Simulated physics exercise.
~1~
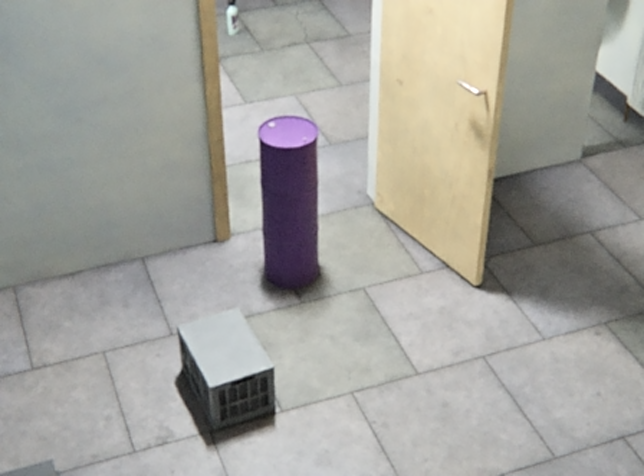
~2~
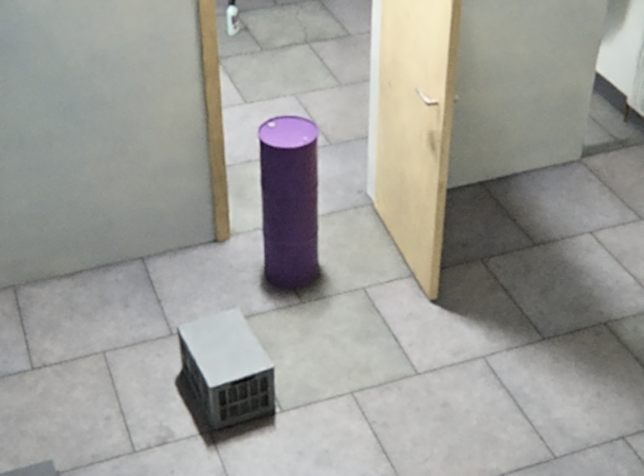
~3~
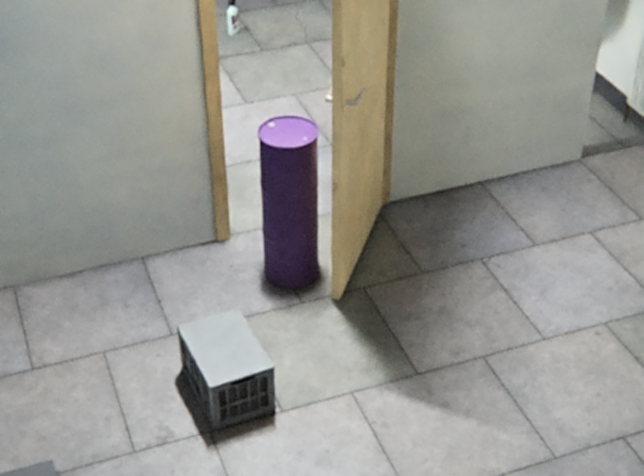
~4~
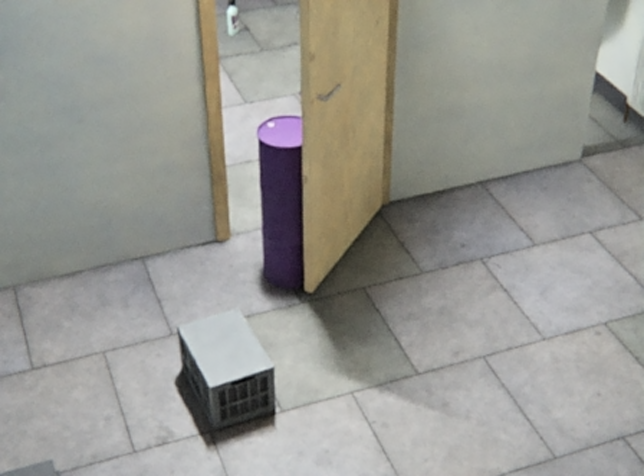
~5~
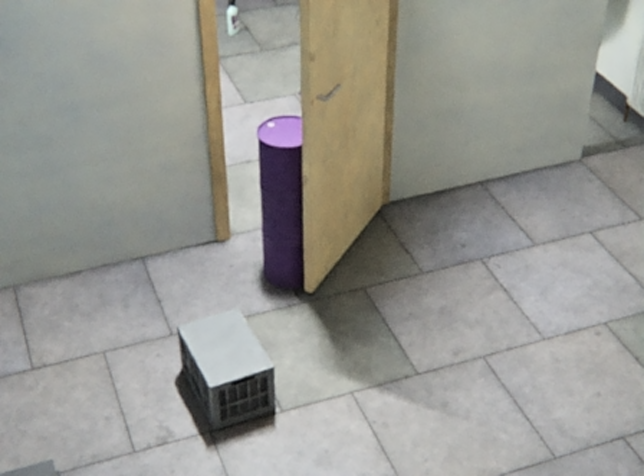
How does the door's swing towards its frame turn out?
The door does not shut. It jams partly open at the purple drum, which stays in its place by the doorway.
